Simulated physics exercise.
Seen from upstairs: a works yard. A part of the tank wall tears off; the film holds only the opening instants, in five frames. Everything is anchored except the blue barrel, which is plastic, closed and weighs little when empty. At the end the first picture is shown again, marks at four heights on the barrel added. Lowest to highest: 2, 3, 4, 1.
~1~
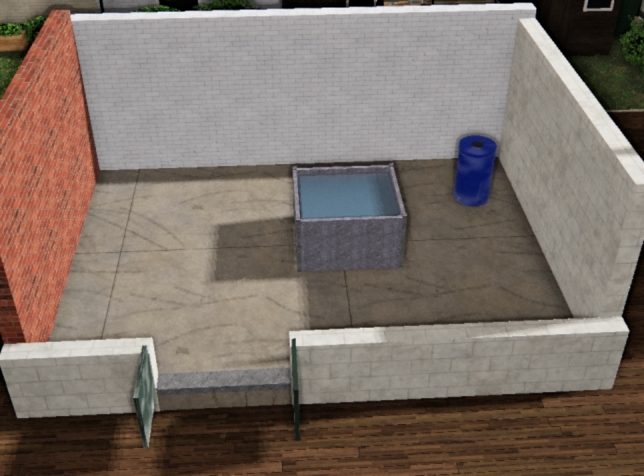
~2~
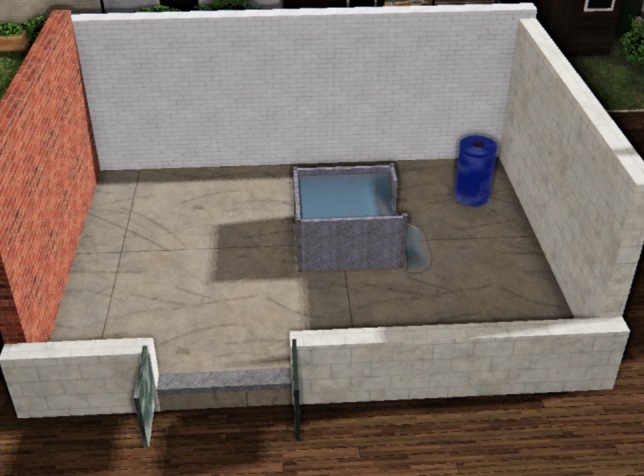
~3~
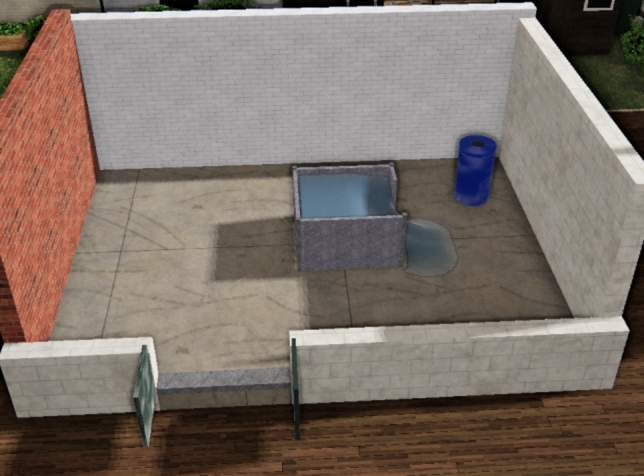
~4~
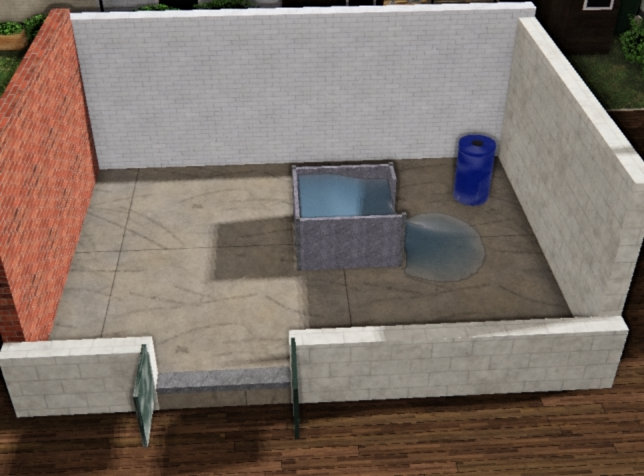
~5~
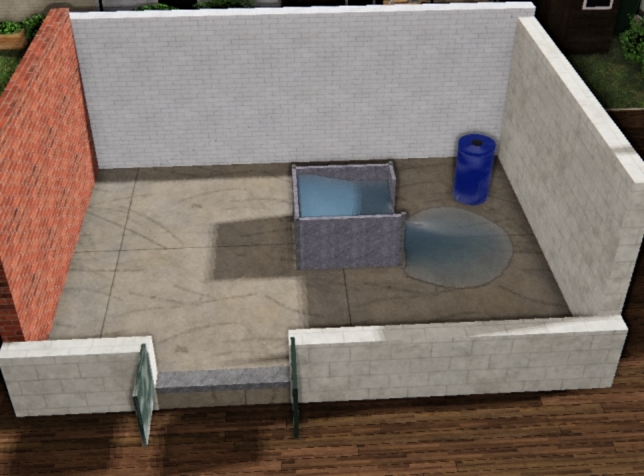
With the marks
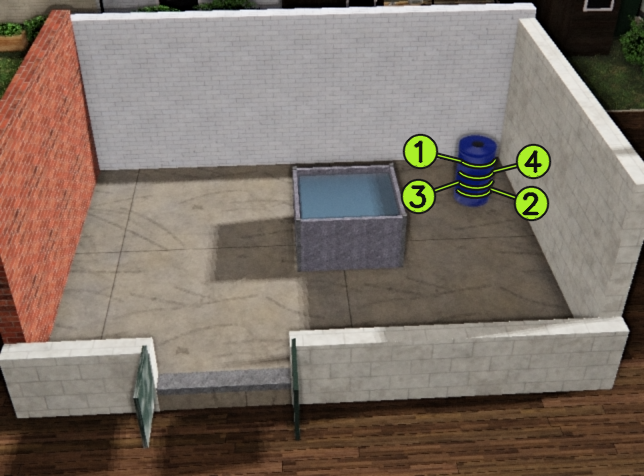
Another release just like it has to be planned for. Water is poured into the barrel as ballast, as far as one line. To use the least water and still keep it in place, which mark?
I would pick level 2.
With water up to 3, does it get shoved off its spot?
No, not at all.
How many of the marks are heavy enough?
All of them.
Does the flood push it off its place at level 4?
No.
On the marked copy, 1 at (480, 166); 2 at (476, 196); 3 at (477, 188); 4 at (479, 178); from the bottom up 2, 3, 4, 1.
With 1, it does not move.
With 2, it does not move.
With 3, it does not move.
With 4, it does not move.
